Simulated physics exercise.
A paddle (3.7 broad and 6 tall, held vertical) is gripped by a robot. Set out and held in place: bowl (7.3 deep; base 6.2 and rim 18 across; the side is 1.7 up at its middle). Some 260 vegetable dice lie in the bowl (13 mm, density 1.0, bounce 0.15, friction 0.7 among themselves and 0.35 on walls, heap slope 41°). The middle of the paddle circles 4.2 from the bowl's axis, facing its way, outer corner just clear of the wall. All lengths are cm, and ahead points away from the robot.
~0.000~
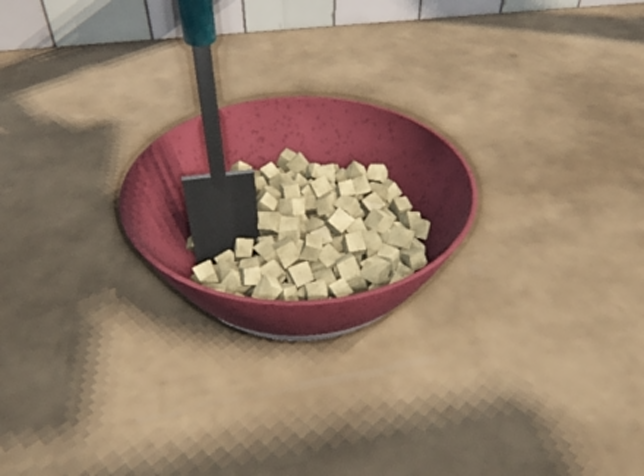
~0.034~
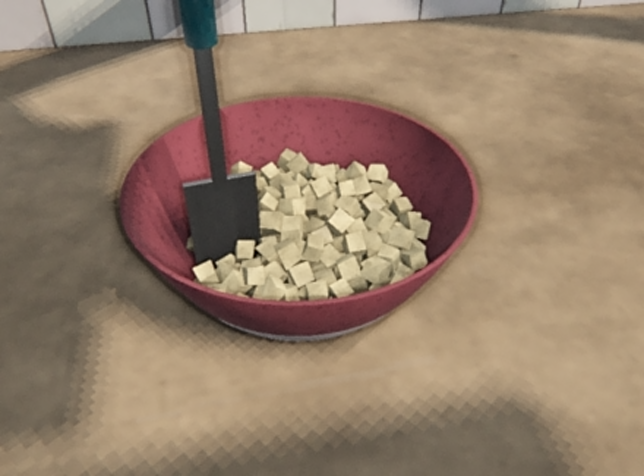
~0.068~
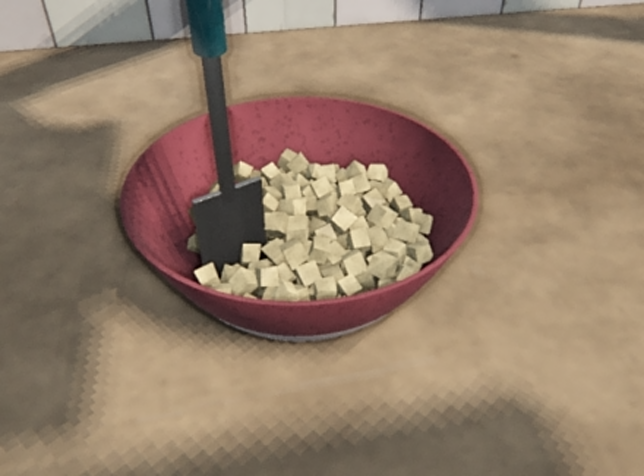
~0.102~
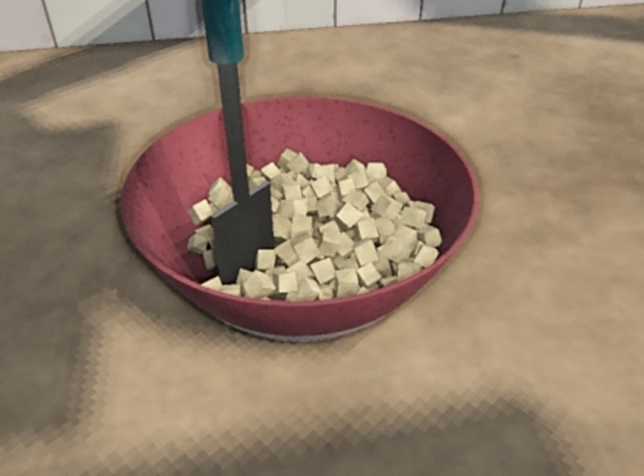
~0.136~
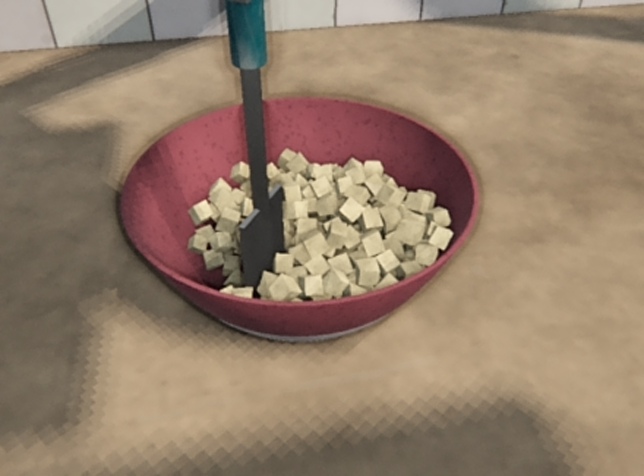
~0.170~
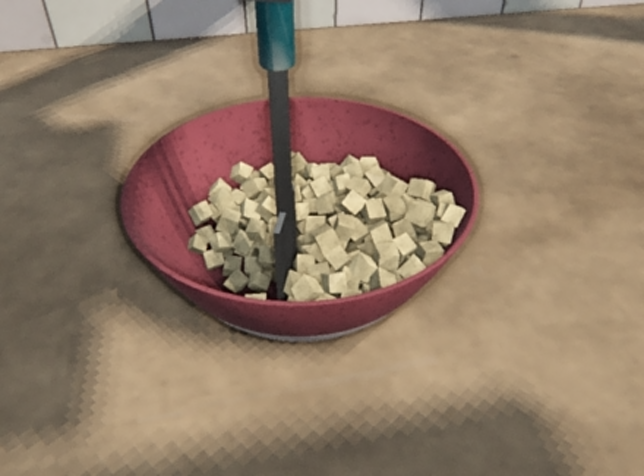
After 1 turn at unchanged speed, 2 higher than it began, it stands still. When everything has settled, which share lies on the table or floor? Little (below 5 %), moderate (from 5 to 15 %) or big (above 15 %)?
Share on the table or floor: Moderate (from 5 to 15 %).
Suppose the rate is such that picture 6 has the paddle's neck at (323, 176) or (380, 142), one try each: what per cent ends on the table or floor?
About 15 and 30 per cent.
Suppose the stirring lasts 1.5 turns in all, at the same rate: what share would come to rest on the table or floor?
It would be near 15 per cent.
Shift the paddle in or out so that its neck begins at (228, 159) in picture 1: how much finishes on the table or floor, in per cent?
About 10 per cent.
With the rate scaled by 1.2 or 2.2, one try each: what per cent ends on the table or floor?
Some 10 and 30 per cent.
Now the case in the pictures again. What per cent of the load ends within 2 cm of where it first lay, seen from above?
About 15 per cent.
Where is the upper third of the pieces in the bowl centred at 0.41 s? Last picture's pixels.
At about (367, 154).
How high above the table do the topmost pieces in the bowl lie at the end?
About 8.0 cm.
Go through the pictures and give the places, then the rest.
Paddle neck at (215, 149), 0° round; upper third of the load around (311, 222), from x 195 to 420, top at y 160; 261 in the bowl, in the first frame.
Paddle neck at (216, 153), 7° round; upper third of the load around (313, 223), from x 195 to 420, top at y 160, in the second frame.
Paddle neck at (224, 163), 22° round; upper third of the load around (319, 224), from x 200 to 425, top at y 160, in the third frame.
Paddle neck at (239, 172), 38° round; upper third of the load around (328, 226), from x 200 to 430, top at y 160, in the fourth frame.
Paddle neck at (259, 178), 54° round; upper third of the load around (345, 226), from x 200 to 440, top at y 160, in the fifth frame.
Paddle neck at (283, 181), 70° round; upper third of the load around (358, 217), from x 200 to 450, top at y 160; 261 in the bowl, in the sixth frame.
By 0.41 s, 182° round, highest piece 10 above the table; 259 in the bowl, 2 in flight or on the tool.
By 0.65 s, 295° round, highest piece 10 above the table; 248 in the bowl, 10 on the table or floor, 3 in flight or on the tool.
By 0.97 s, 0° round, highest piece 8 above the table; 240 in the bowl, 20 on the table or floor, 1 in flight or on the tool.
By 1.67 s, 0° round, highest piece 8 above the table; 240 in the bowl, 21 on the table or floor.
Final count, 240 in the bowl, 21 on the table or floor. That is 8 % on the table or floor.
